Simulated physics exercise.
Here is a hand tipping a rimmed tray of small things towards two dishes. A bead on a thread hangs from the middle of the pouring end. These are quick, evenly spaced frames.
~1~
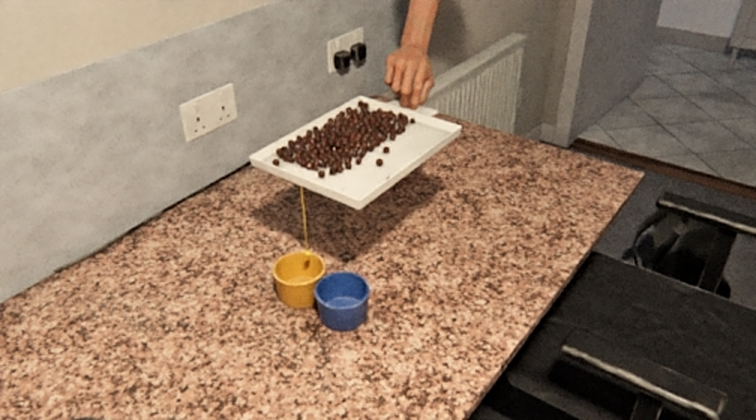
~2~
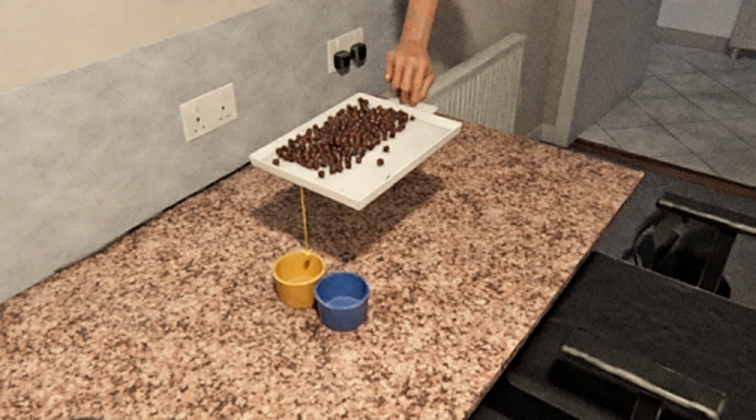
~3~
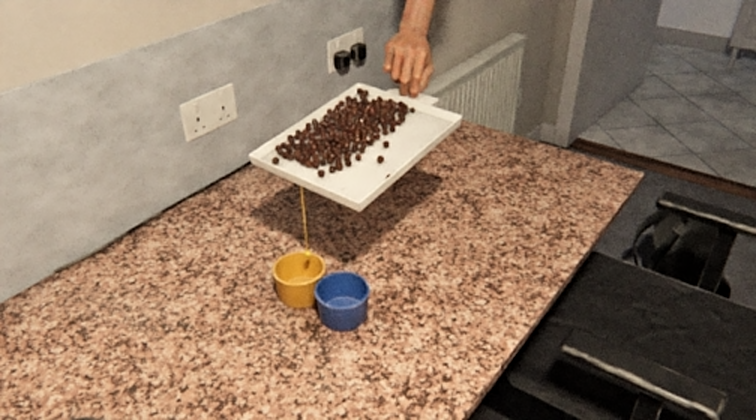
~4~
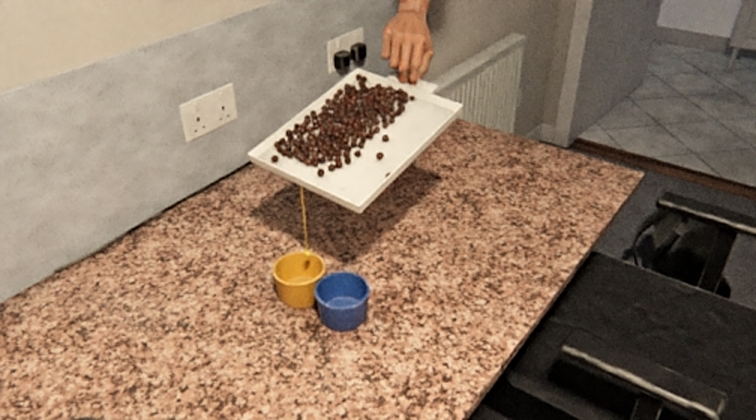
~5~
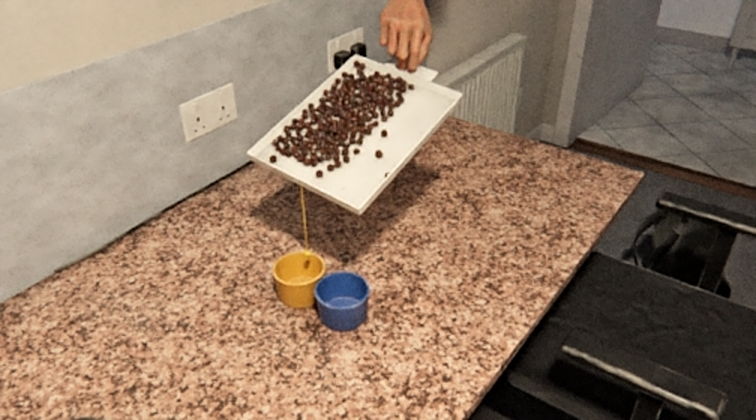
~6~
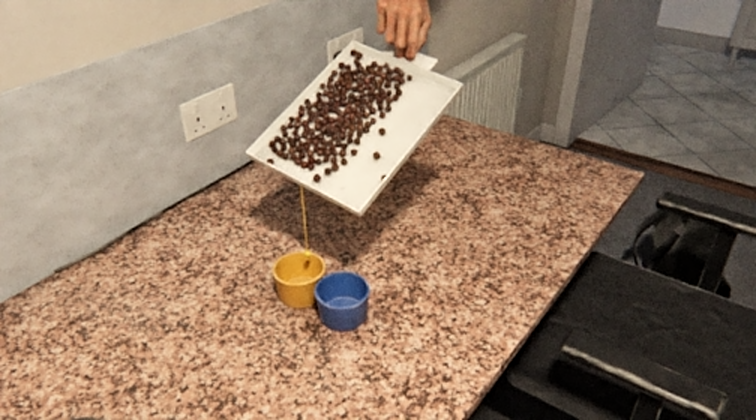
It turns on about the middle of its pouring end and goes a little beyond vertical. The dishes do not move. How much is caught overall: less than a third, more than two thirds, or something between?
Caught overall: Between a third and two thirds.
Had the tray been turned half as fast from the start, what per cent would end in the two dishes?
Close to 50 per cent.
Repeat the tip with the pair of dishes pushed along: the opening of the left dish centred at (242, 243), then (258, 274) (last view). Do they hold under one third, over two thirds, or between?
One: Below one third. Two: Less than a third.
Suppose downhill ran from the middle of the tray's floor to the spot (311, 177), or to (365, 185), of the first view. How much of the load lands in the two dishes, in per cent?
First some 10, then 30 per cent.
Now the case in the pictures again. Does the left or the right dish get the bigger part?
The winner is right.
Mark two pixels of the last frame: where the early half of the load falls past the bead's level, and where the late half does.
At about (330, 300), then at (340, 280).
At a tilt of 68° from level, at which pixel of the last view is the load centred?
Close to (330, 195).
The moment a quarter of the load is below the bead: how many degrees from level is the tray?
At about 80°.
Shortly afterwards, tray tipped steeply; near two thirds on the tray; only a few in the right dish; only a few outside both; near a quarter in the air.
Next, tray tipped past a quarter turn; a little on the tray; near a quarter in the right dish; only a few in the left dish; near a third outside both; near a quarter in the air.
Some moments later, tray tipped past a quarter turn; near half in the right dish; a little in the left dish; near half outside both.
In the end, tray tipped past a quarter turn; near half in the right dish; a little in the left dish; near half outside both.
